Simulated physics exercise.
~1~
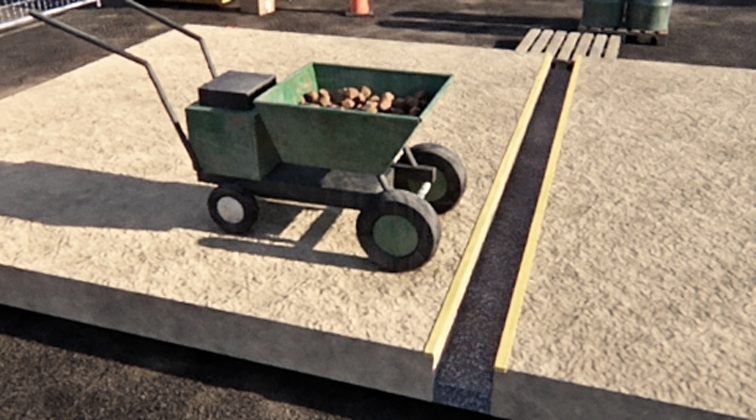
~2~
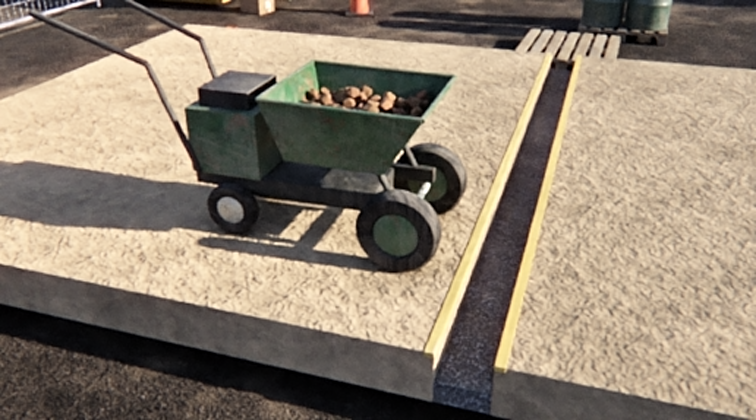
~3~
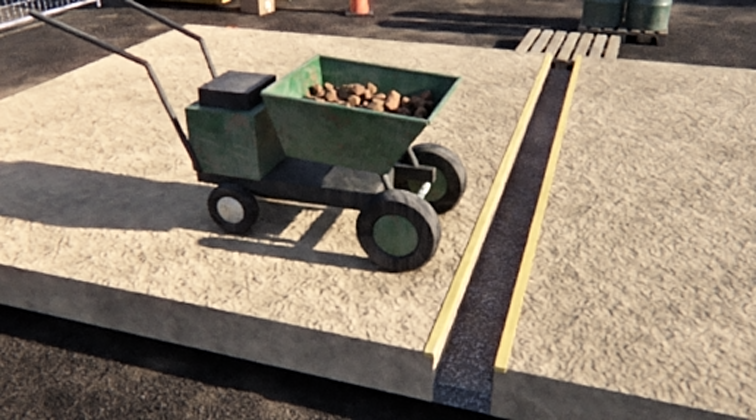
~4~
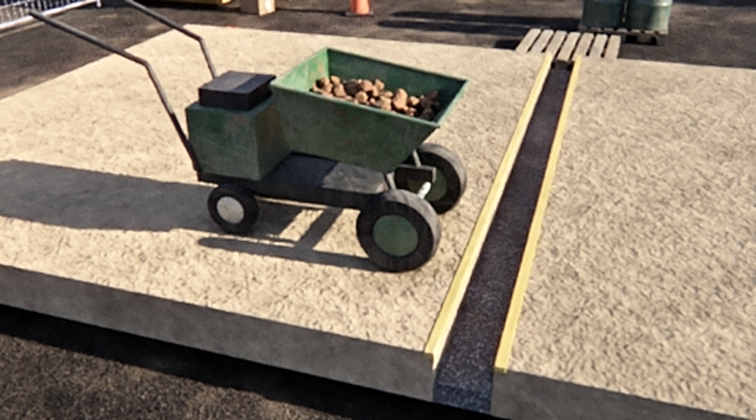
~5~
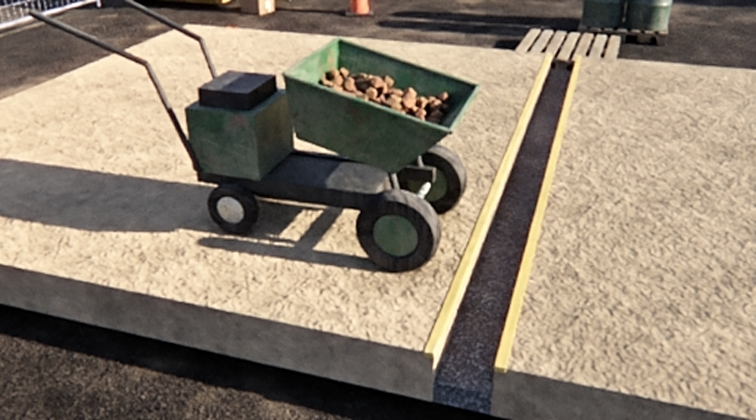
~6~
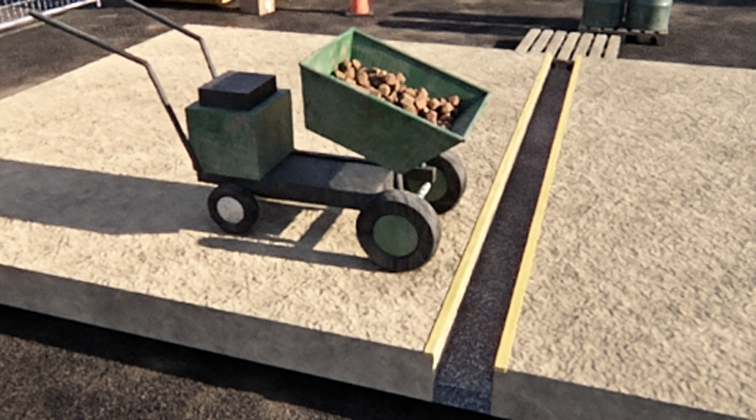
On a raised pad outdoors, a green powered barrow stood still beside a narrow trench edged with yellow strips, then its skip of brown clods gradually tilted forward toward the trench, the clods staying inside.
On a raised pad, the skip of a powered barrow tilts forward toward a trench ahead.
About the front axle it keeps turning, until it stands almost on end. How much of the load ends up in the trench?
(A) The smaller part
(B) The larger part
The answer is A.
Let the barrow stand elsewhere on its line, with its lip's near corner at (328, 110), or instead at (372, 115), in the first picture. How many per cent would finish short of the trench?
The first gives close to 20 per cent and the second 0 per cent.
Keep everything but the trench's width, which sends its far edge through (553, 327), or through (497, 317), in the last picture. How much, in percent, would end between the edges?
In order, some 50 and some 0 percent.
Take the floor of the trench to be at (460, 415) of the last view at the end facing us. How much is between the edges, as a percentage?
The share would be around 10 in a hundred.
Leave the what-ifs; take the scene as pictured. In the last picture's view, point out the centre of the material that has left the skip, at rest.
Roughly at pixel (587, 261).
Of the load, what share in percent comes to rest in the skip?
Estimate: 0 %, roughly.
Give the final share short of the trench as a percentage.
Share of load: Near 0 %.
Shortly afterwards, skip tipped steeply; the whole lot in the skip.
Next, skip tipped right over; the bulk in the skip; near a quarter beyond it; a little falling.
Some moments later, skip tipped right over; a little in the skip; only a few in or heaped over the trench; the bulk beyond it.
In the end, skip tipped right over; a little in or heaped over the trench; all but a few beyond it.
